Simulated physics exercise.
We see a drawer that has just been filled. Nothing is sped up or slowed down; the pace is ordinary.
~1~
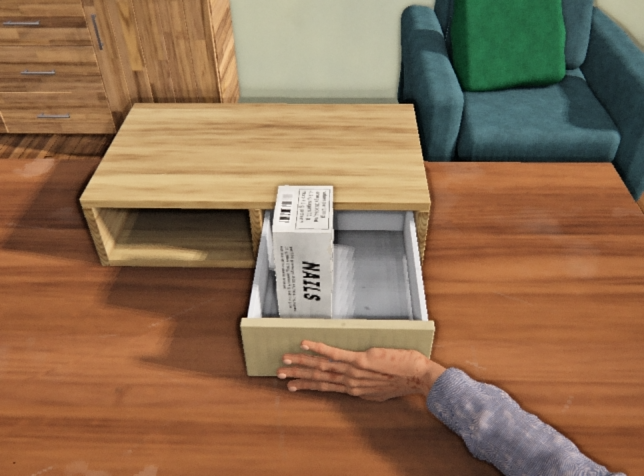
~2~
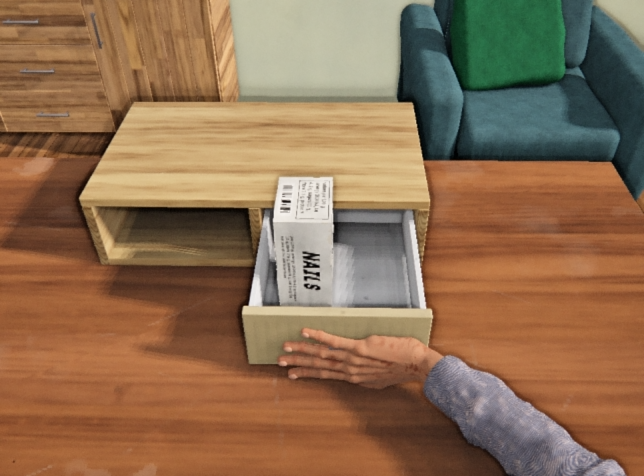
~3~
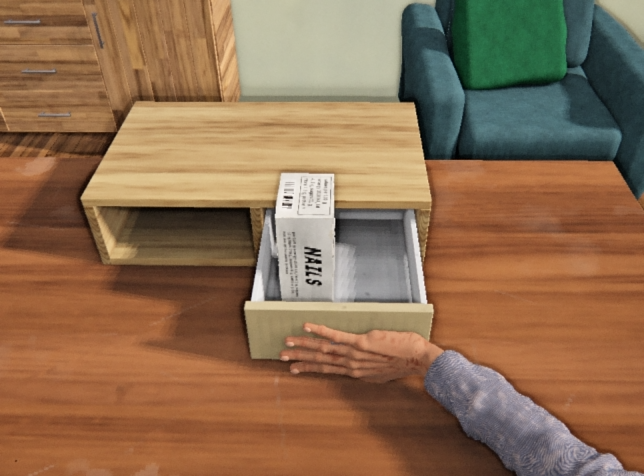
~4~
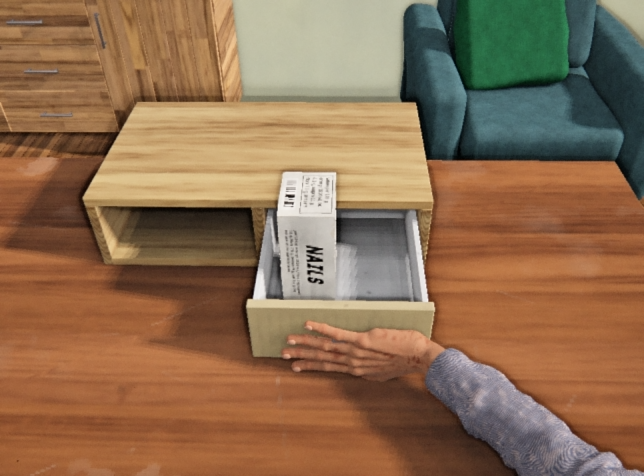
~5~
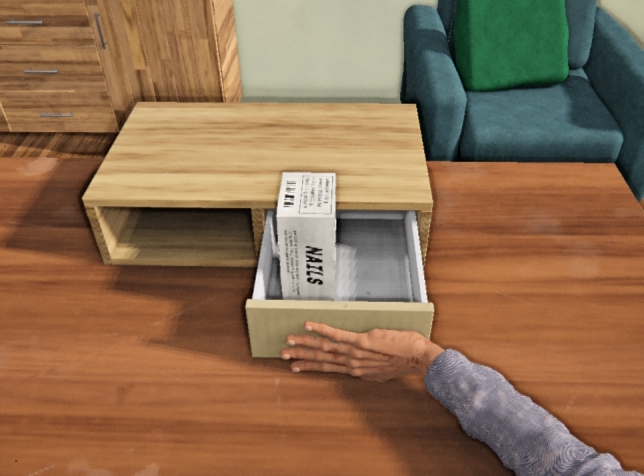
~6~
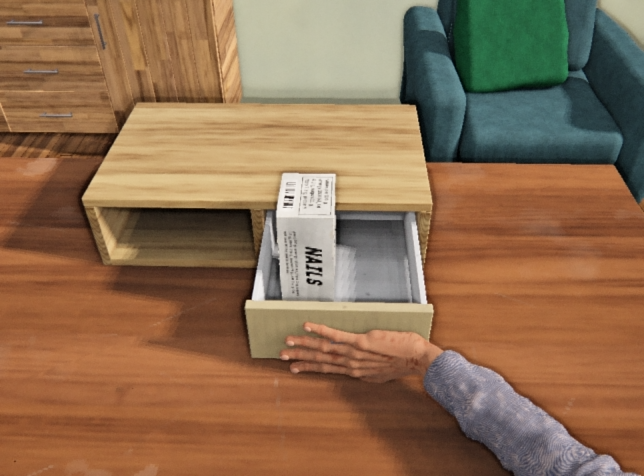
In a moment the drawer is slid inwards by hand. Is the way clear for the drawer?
My guess is the drawer is left sticking out.
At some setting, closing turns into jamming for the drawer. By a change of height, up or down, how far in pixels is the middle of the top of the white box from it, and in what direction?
44 pixels down.
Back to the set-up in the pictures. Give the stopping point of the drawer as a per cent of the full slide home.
It stops at about 40 in a hundred.
Then, 0.30 s past the last view, drawer starting in.
Then, 0.46 s past the last view, drawer about half in.
Finally, the drawer jams.
